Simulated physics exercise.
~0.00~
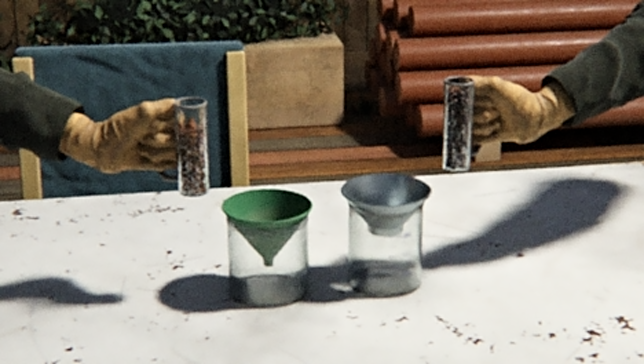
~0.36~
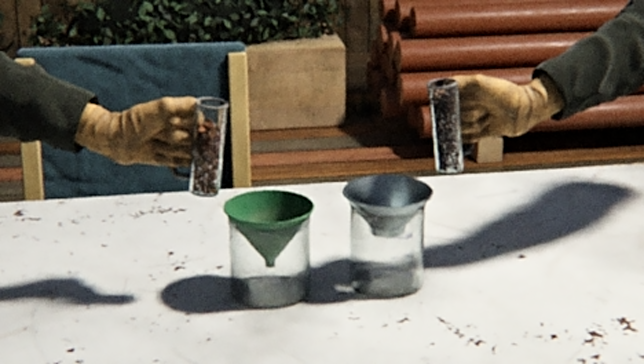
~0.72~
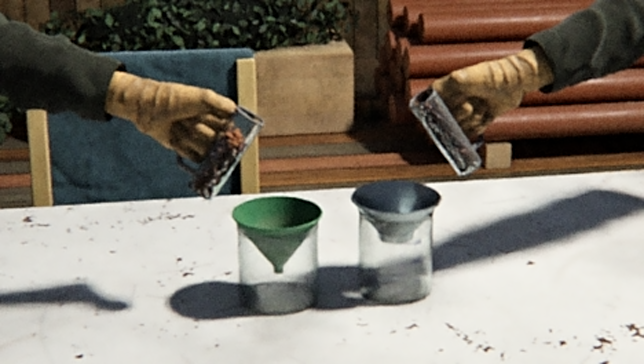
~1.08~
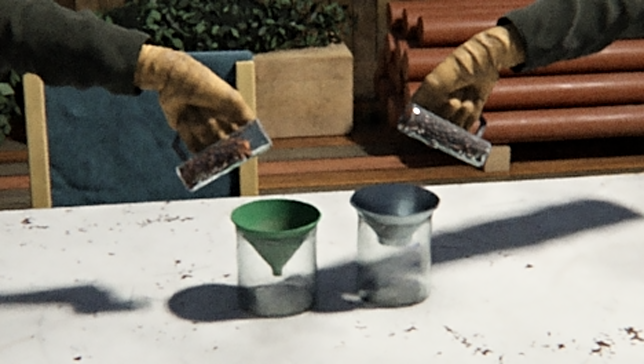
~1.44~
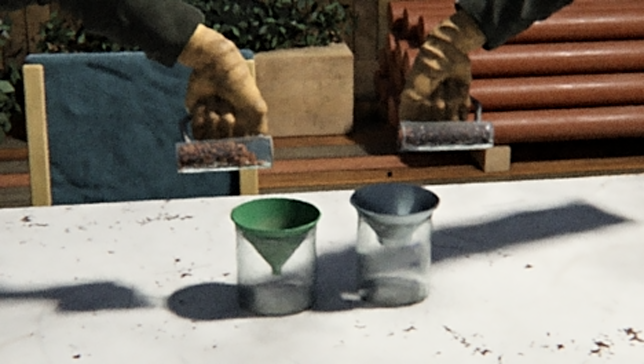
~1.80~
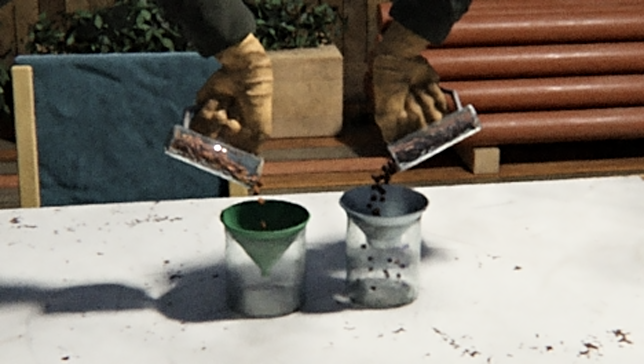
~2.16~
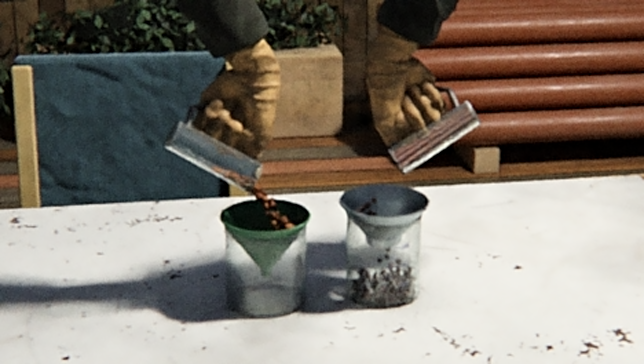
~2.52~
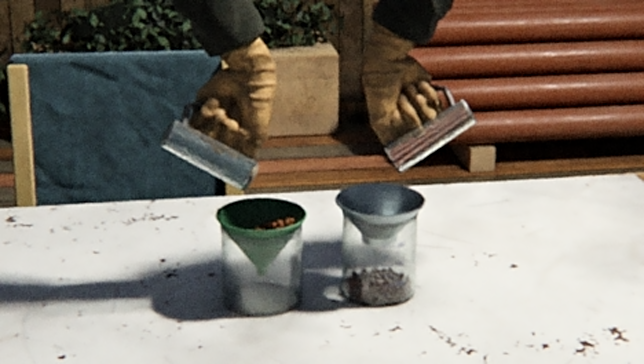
To begin with, two gloved hands hold small clear cups of dark bits upright above a white table, where two glass jars stand with a green funnel on the left and a grey one on the right. The hands move inward and tip the cups onto their sides, nothing spilling yet. Then both cups tilt further and pour, the right one's dark pieces dropping quickly through into the jar while reddish pieces slide into the green funnel. Finally both cups are empty, with the right load heaped in its jar and the left load stuck in its funnel, none below.
